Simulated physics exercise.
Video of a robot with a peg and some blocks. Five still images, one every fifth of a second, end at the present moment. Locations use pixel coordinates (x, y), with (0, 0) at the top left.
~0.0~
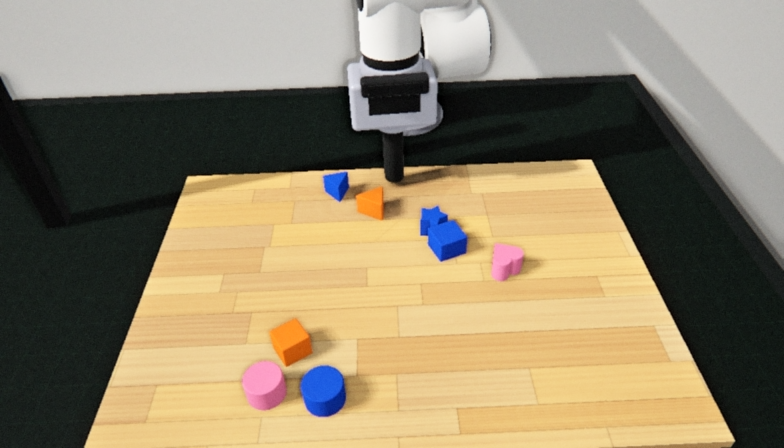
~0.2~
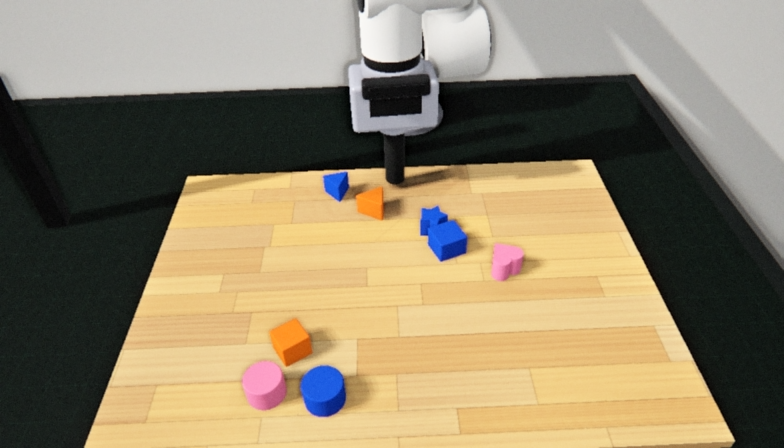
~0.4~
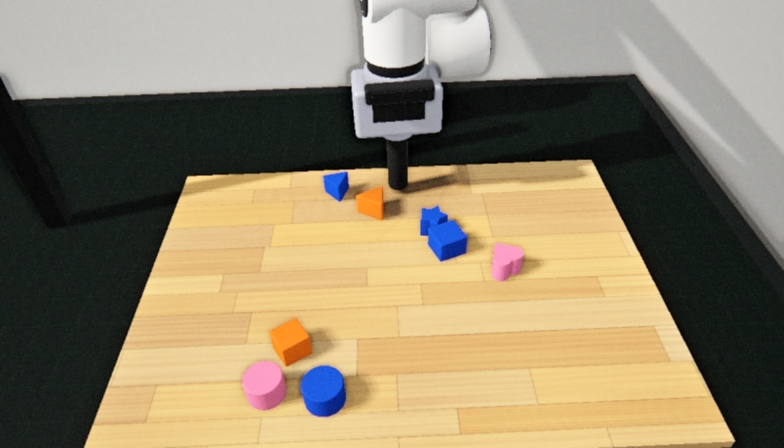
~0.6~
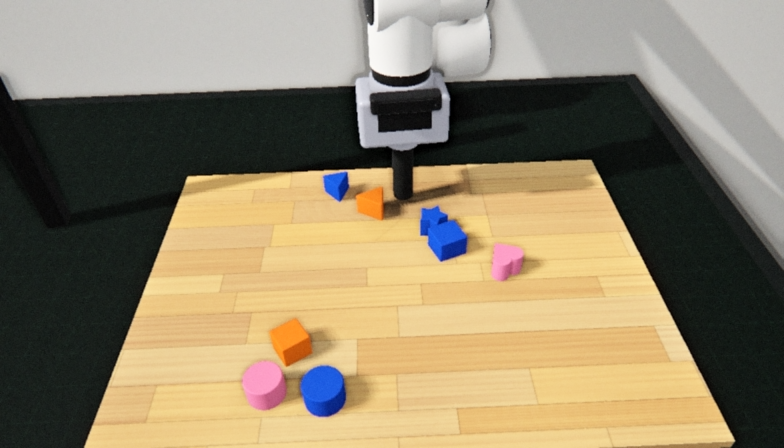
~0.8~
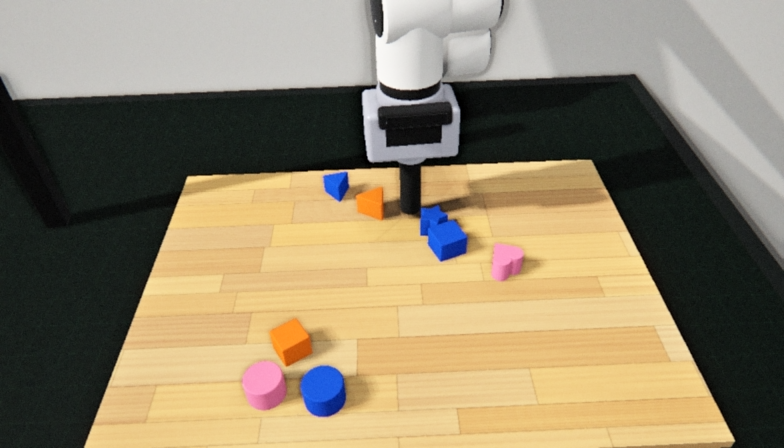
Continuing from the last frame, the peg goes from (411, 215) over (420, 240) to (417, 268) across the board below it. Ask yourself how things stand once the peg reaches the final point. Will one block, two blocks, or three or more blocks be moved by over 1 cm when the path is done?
My prediction: Two blocks.
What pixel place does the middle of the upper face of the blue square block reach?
In the picture, it is at (471, 245).
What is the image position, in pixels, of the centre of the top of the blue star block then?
The middle of its upper face will lie at (441, 233).
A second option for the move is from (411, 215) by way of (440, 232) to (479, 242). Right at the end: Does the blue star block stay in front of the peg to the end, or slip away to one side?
The peg should slip past it.
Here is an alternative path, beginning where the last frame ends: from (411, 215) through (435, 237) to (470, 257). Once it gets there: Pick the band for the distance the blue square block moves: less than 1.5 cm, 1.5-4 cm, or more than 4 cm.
Upwards of 4 cm.
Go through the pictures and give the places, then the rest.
The first frame shows lower end of the peg (394, 178), tops of blocks, orange triangular block (373, 195), blue star block (433, 214), blue square block (448, 232).
The second frame shows peg (395, 180), blocks as before.
The third frame shows peg (398, 185), blocks as before.
The fourth frame shows peg (403, 195), blocks as before.
The fifth frame shows peg (411, 209), orange triangular block (373, 195), blue star block (433, 214), blue square block (448, 232).
On the path given first. One third of the way, peg (418, 226); blue star block (441, 222), turned 20° anticlockwise; blue square block (459, 240).
Two thirds of the way, peg (420, 243); blue star block (443, 231), turned 75° anticlockwise; blue square block (470, 244).
At the end, peg (417, 263); orange triangular block not moved; blue star block (441, 233), turned 95° anticlockwise; blue square block (471, 245).
